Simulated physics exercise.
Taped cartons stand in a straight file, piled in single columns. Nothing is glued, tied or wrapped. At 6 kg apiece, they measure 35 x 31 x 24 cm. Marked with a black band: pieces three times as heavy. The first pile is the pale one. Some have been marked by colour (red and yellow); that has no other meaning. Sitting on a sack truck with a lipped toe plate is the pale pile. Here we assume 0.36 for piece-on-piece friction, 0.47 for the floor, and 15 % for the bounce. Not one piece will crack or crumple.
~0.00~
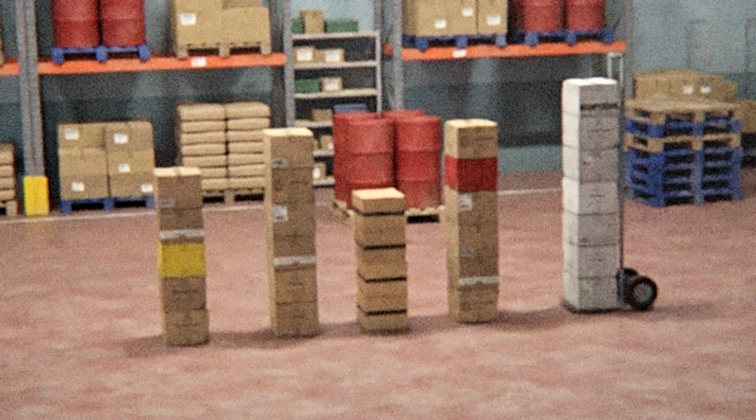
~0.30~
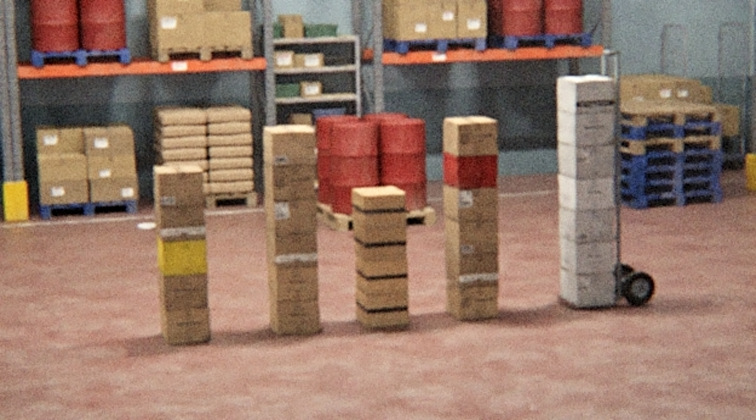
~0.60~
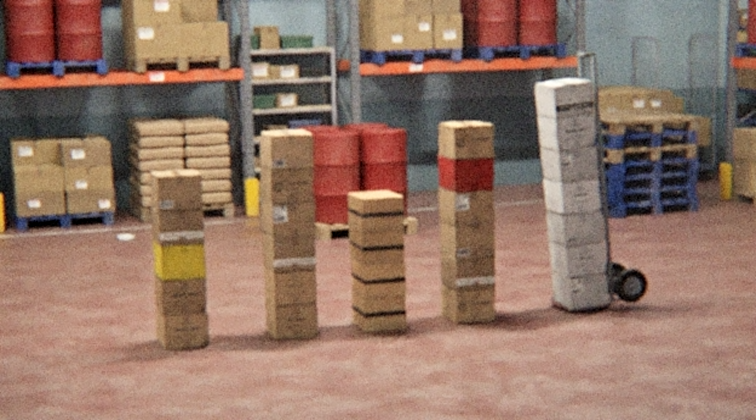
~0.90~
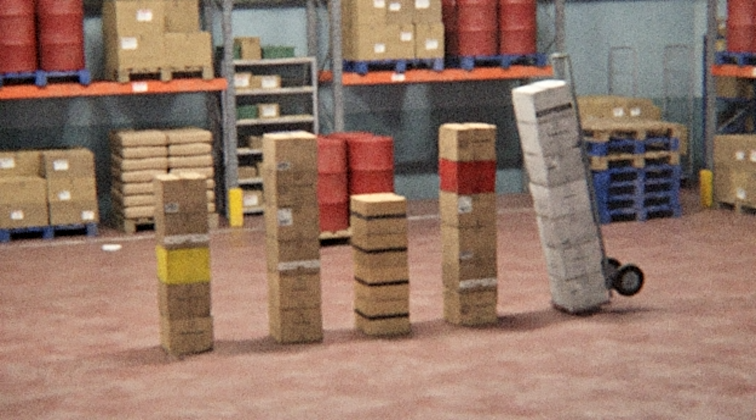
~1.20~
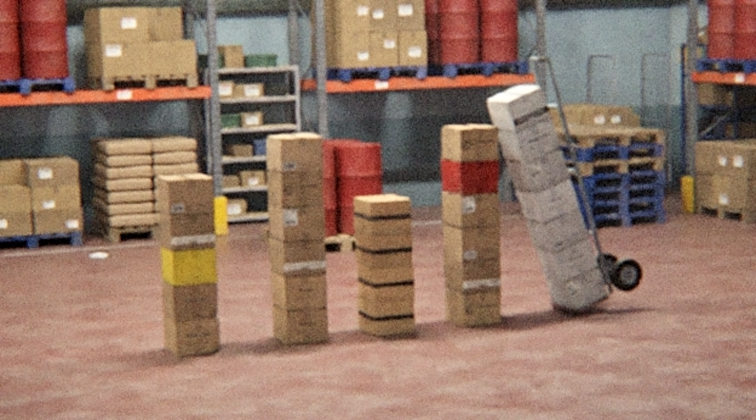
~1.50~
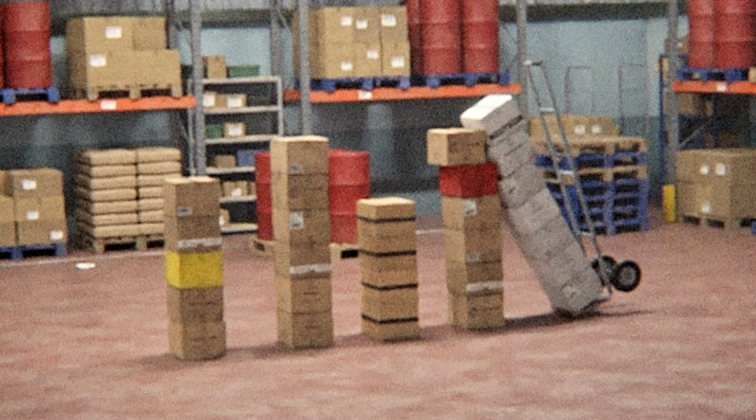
A pale stack of cartons on a sack truck leans left and shifts the neighbouring pile's top box.
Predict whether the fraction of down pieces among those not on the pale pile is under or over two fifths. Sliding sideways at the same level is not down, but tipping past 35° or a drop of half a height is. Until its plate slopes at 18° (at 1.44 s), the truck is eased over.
Over.
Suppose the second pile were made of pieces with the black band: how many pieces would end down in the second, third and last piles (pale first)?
Down per pile - second: 0, third: 0, last: 0.
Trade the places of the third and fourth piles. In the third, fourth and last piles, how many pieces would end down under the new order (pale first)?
Pile by pile, you'd see third at 6, fourth at 4 and last at 5 down.
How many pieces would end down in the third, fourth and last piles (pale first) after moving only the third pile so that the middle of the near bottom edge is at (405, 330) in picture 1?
Then, pile by pile: Third 4, fourth 6, last 5.
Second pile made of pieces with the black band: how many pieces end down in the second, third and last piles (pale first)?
The tally would be second 0, then third 0, then last 0.
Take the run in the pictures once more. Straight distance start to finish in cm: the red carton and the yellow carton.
Red 150, yellow 140.
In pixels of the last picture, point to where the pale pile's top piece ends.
End position: Near (338, 252) px.
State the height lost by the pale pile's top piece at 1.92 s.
I'd put it at close to 30 cm below where it started.
After 1.92 s, 7 of the pale pile down; none of the 21 other cartons down, 5 disturbed; red carton 21° from how it stood.
After 2.70 s, 7 of the pale pile down; 5 of the 21 other cartons down; red carton 18° from how it stood, 18 cm lower.
After 3.42 s, 7 of the pale pile down; 14 of the 21 other cartons down; yellow carton 13° from how it stood; red carton 11° from how it stood, 33 cm lower.
After 4.04 s, 7 of the pale pile down; 20 of the 21 other cartons down; yellow carton on its side; red carton 43° from how it stood, 47 cm lower.
In the end (5.2 s), 7 of the pale pile down; 20 of the 21 other cartons down; yellow carton upside down; red carton 44° from how it stood, 47 cm lower. That is 95 per cent. From the last view, middles, red carton near (290, 257).
